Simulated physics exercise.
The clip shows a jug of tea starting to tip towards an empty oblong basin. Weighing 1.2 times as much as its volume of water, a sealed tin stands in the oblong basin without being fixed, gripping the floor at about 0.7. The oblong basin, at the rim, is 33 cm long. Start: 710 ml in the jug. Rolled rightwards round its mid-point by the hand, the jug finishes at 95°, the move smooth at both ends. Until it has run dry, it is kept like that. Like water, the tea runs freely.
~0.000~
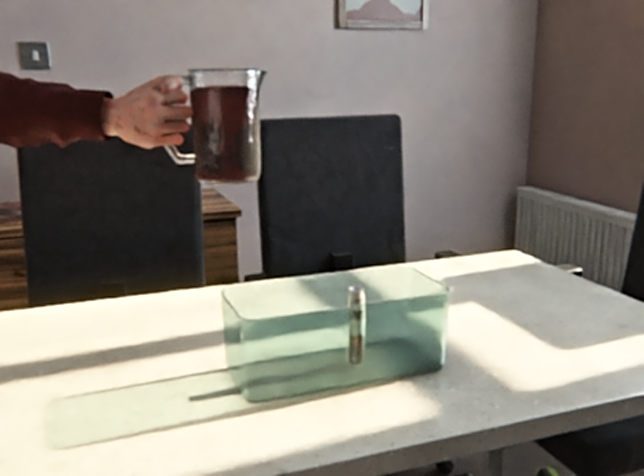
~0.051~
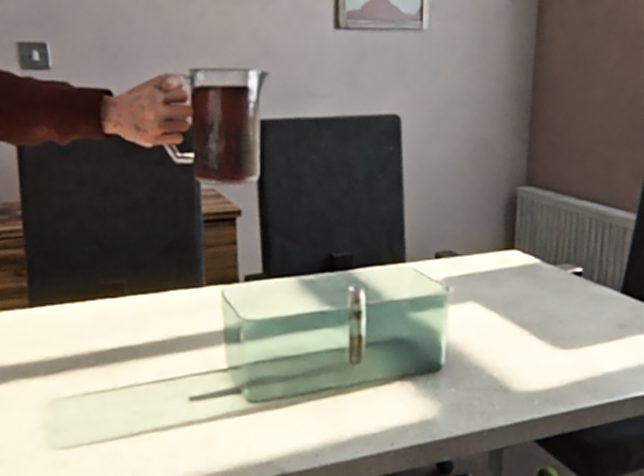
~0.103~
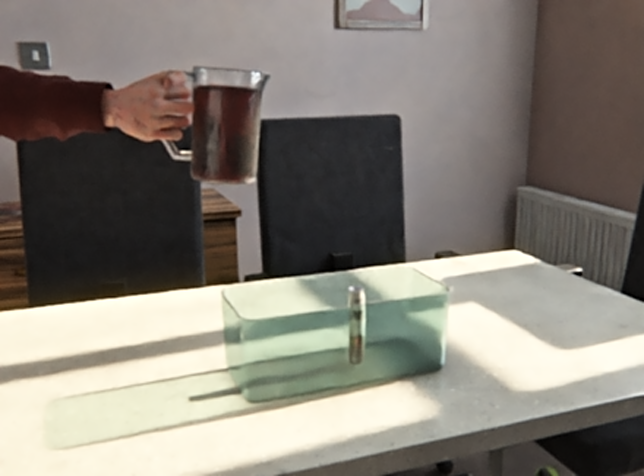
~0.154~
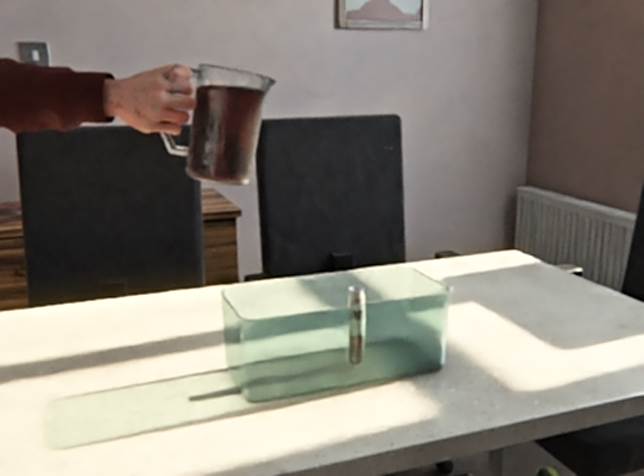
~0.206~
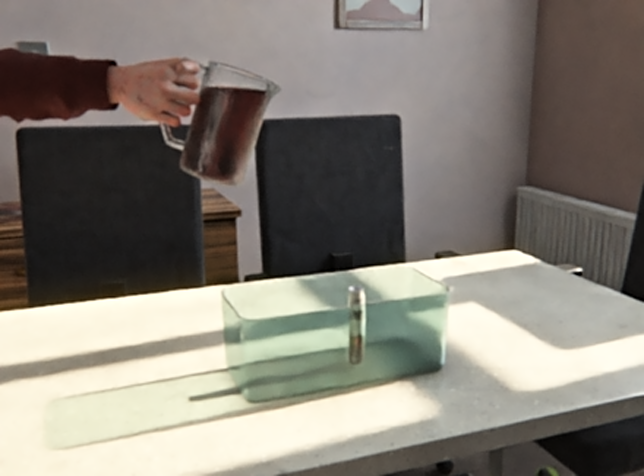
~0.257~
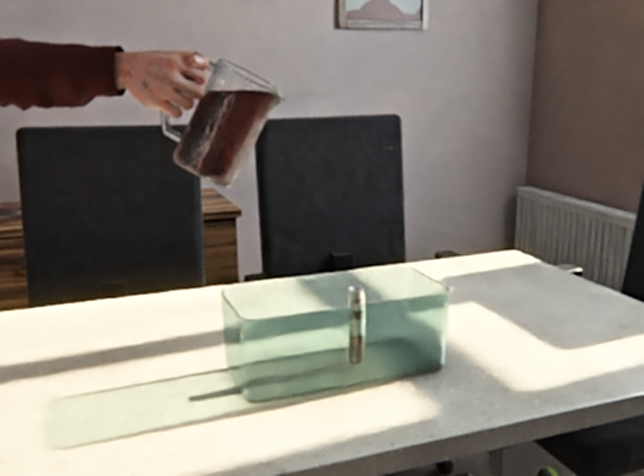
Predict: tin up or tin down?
Most likely it will capsize.
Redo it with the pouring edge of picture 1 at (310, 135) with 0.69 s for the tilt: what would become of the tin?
Result: Tin upright.
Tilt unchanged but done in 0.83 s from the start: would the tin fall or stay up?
The tin would overturn.
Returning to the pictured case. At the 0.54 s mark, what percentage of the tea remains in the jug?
Around 78 in a hundred.
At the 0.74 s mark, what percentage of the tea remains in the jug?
About 42 percent.
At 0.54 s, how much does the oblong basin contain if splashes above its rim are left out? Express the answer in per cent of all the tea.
1 %, more or less.
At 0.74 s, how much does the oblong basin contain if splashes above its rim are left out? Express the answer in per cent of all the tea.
My estimate is about 26 percent.
After 0.54 s the tilt is 84° and 78 per cent is still to pour; the tin stands where it began.
After 0.74 s the tilt is 95° and 42 per cent is still to pour; the tin leans 27°.
After 0.96 s the tilt is 95° and 17 per cent is still to pour; the tin lies on its side.
After 1.19 s the tilt is 95° and 7 per cent is still to pour; the tin lies on its side.
In the end the tin lies on its side.
